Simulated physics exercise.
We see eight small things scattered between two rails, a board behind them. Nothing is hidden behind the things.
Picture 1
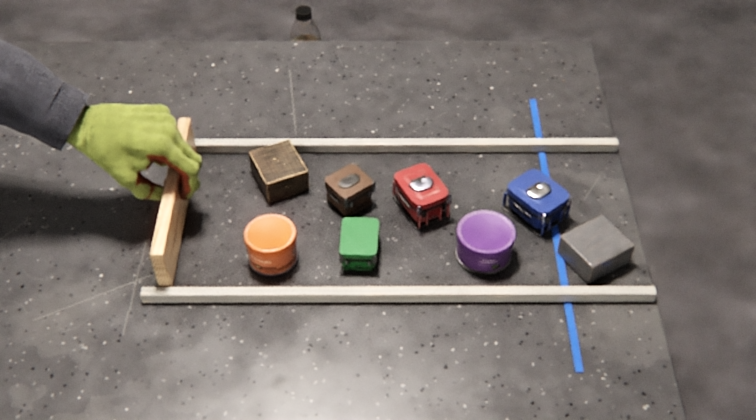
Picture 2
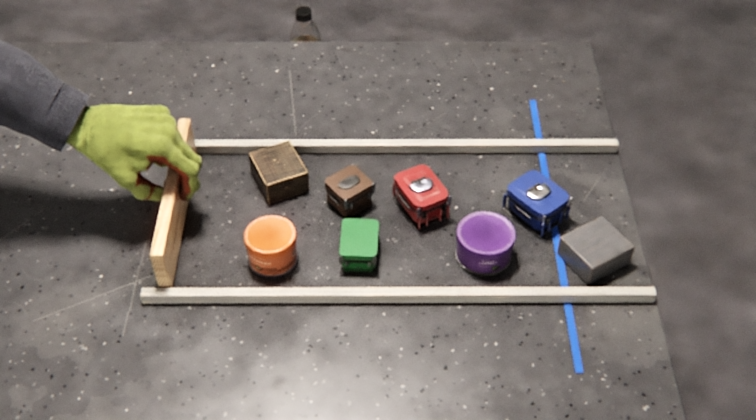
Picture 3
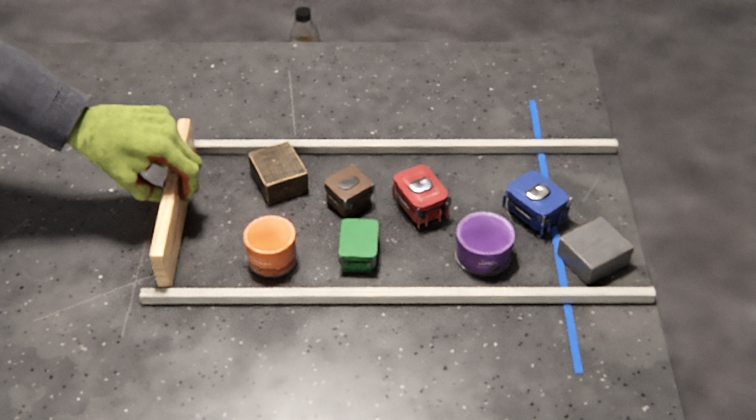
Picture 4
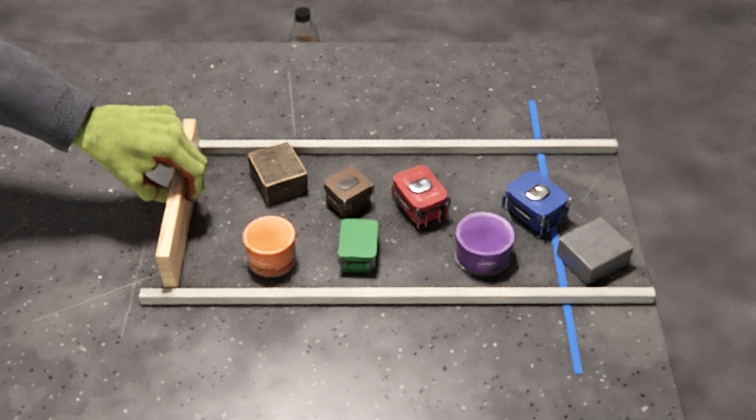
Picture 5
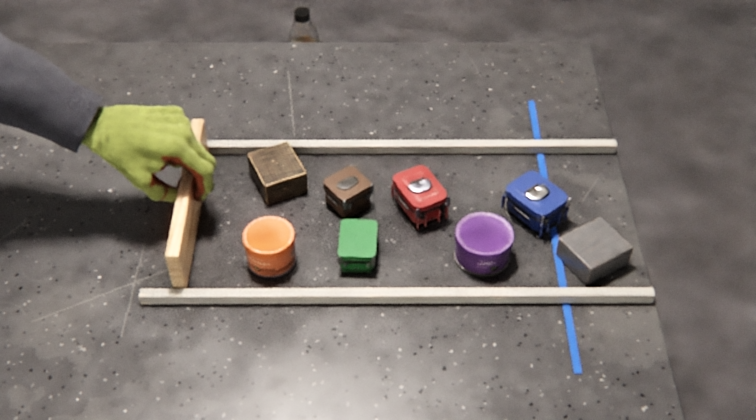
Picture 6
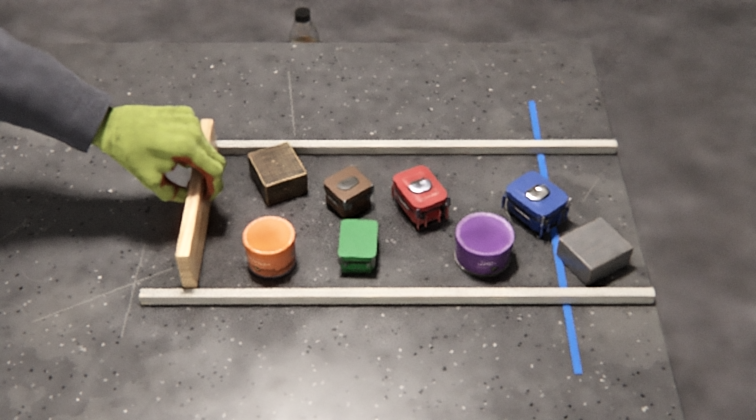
Gloved hand holding a wooden board upright, then sliding it slightly right between two rails toward eight small, unmoving objects.
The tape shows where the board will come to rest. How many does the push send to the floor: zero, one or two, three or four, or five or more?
As it turns out, the number that fall off is three or four.
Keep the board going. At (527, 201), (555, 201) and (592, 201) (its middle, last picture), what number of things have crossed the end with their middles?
In that order 3, 4 and 6.
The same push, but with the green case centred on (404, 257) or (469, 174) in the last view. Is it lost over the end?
The green case is kept; stays on.
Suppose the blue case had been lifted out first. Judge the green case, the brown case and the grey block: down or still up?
The green case remains up; the brown case survives; the grey block comes down.
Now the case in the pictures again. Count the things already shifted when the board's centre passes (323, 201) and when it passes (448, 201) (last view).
The counts are 5 and 8.
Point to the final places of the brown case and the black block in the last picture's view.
The brown case stops around (615, 200); the black block around (569, 177).
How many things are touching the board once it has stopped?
In contact: 2.
Early on, none off yet; grey block at rest near (594, 251); blue case at rest near (536, 204); purple tin at rest near (484, 245).
A while later, none off yet; grey block travelled a little near (623, 252); blue case travelled about its own width near (595, 211); purple tin travelled about its own width near (563, 243).
Finally, the number that fall off is three or four; lost, red case, purple tin, blue case and grey block.
